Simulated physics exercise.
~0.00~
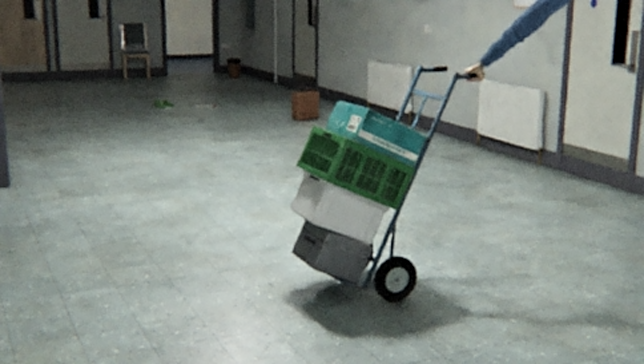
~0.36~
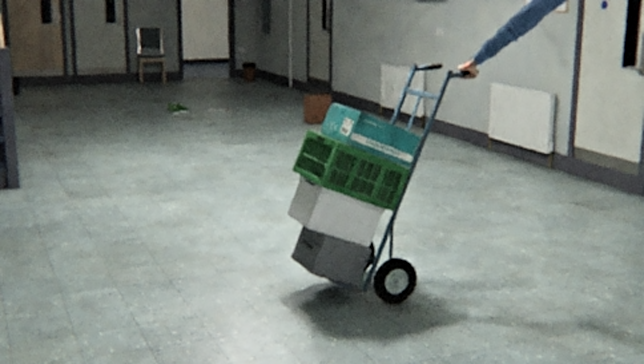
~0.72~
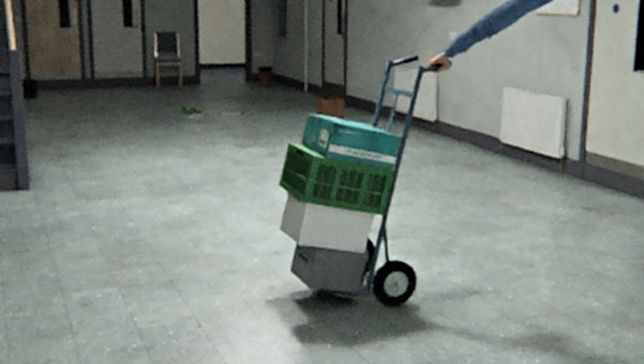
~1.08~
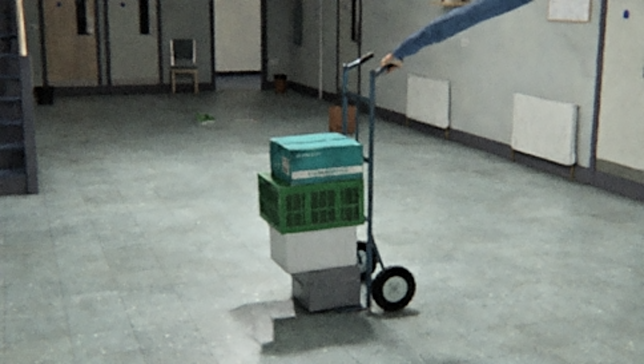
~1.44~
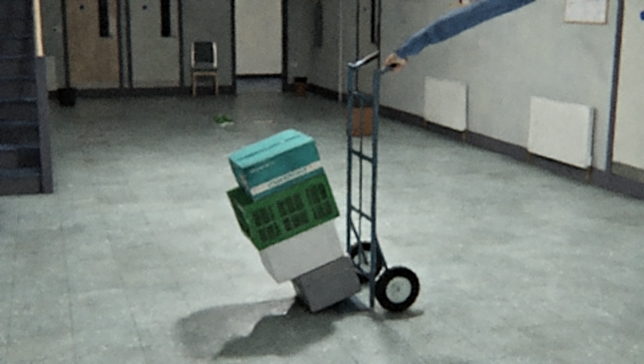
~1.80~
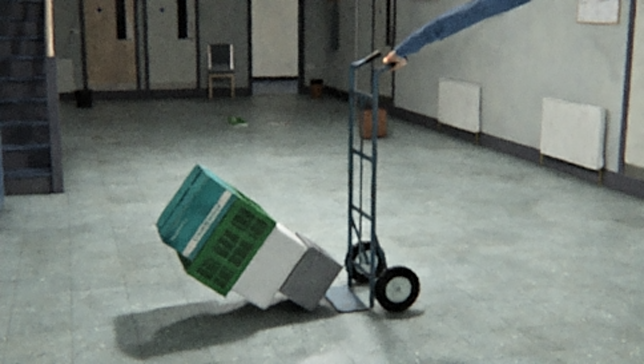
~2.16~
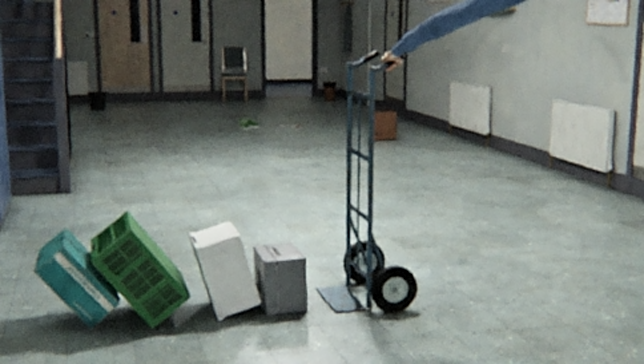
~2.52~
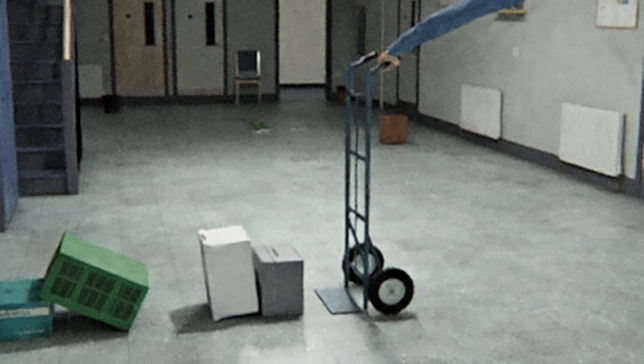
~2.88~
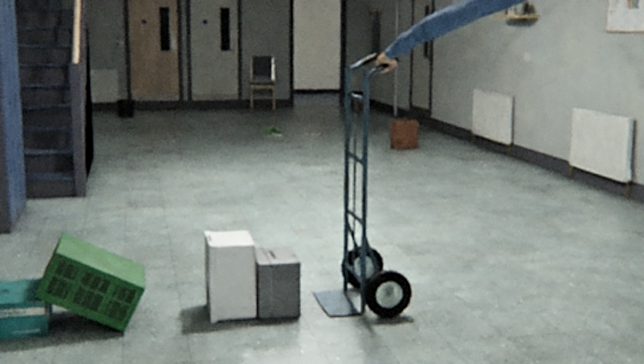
The clip opens on a blue sack truck tilted back in a corridor, a hand on its handle and a turquoise parcel, green crate, white box and grey box stacked on it. The hand swings the truck upright, and its plate meets the floor. The truck stops, but the stack keeps leaning left and topples forward off it. The load separates as it lands, the parcel and crate tumbling farthest left. Finally the truck stands upright and empty, still held, with the white and grey boxes side by side nearby and the crate leaning on the parcel.
